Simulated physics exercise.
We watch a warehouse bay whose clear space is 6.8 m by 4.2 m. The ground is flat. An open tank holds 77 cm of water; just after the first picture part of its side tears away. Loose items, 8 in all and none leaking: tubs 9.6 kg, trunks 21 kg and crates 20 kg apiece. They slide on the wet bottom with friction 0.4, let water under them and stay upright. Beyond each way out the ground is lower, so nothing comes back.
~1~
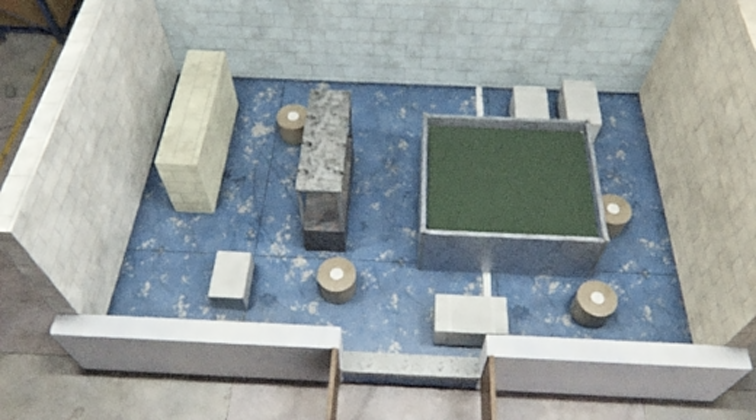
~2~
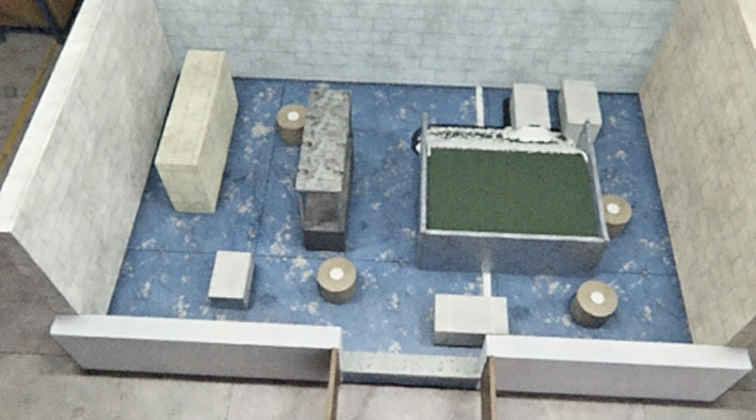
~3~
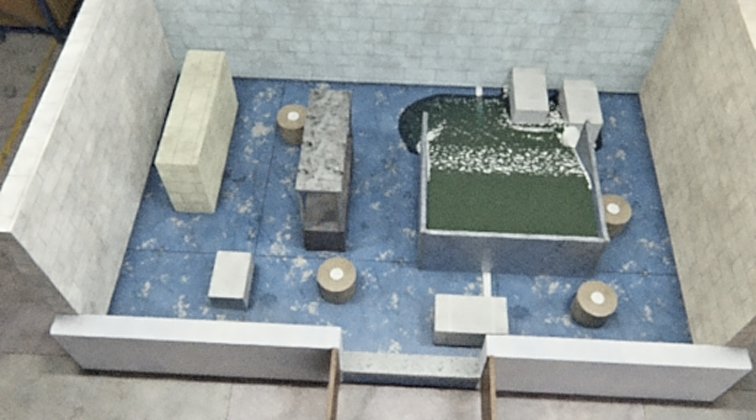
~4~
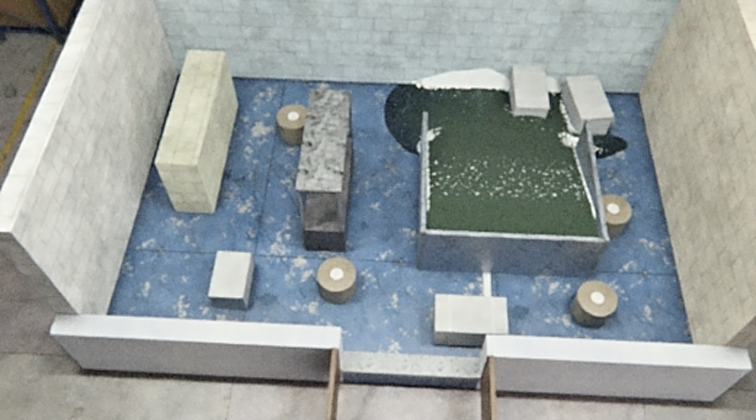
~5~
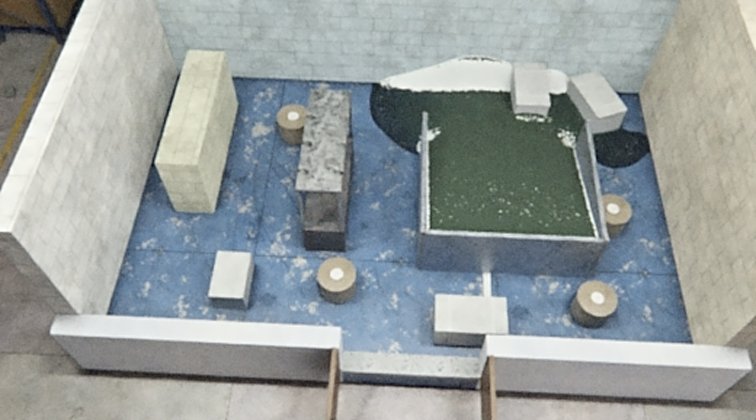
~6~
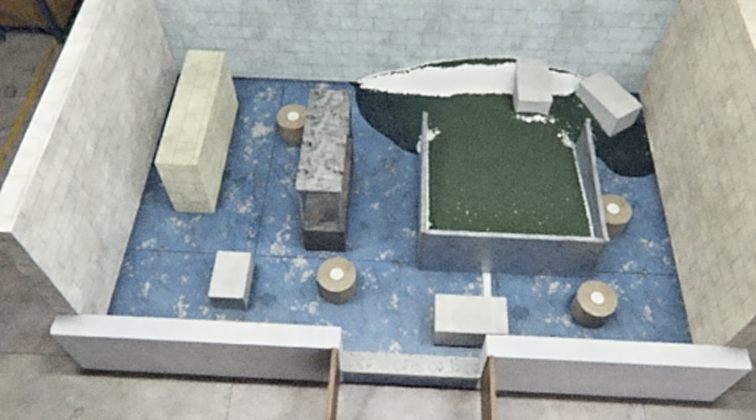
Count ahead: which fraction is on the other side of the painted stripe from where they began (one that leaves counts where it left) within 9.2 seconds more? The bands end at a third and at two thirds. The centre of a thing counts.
Share: Between one and two thirds.
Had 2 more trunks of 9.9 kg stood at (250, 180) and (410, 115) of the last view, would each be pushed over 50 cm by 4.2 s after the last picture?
In turn: Over, past it.
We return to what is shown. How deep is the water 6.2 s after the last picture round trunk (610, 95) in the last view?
About 10 cm.
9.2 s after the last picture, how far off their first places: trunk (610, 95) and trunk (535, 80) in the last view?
In that order: 450 cm, 300 cm.
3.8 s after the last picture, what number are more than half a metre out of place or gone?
6 of them.
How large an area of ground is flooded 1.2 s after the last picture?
Some 14 m2.
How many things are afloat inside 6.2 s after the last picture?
I count 6.
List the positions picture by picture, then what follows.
The first picture shows a trunk at (582, 101), on the bottom; a trunk at (532, 107) rests on the ground; 3.4 m2 under water; 0 of 8 have shifted.
The second picture shows a trunk at (582, 101), on the bottom; a trunk at (532, 105), on the bottom, 4 cm from its start; 4.6 m2 under water; 0 of 8 have shifted.
The third picture shows a trunk at (583, 101), on the bottom; a trunk at (530, 88), on the bottom, 33 cm from its start; water covers 5.9 m2; 1 of 8 have shifted.
The fourth picture shows a trunk at (589, 96), on the bottom, 14 cm from its start; a trunk at (531, 86) rests on the ground, 35 cm from its start; water covers 7.0 m2; 2 of 8 have shifted.
The fifth picture shows a trunk at (599, 93) rests on the ground, 29 cm from its start; a trunk at (531, 83), afloat, 35 cm from its start; water covers 7.8 m2; 2 of 8 have shifted.
The sixth picture shows a trunk at (611, 94), on the bottom, 43 cm from its start; a trunk at (534, 79) floats, 35 cm from its start; water covers 8.4 m2; 2 of 8 have shifted.
Then, 1.2 s after the last picture 0 of 8 are over the mark; 1 afloat.
Then, 3.8 s after the last picture 1 of 8 are over the mark; 6 afloat.
Then, 6.2 s after the last picture 3 of 8 are over the mark; 6 afloat.
Then, 9.2 s after the last picture 3 of 8 are over the mark; 5 afloat.
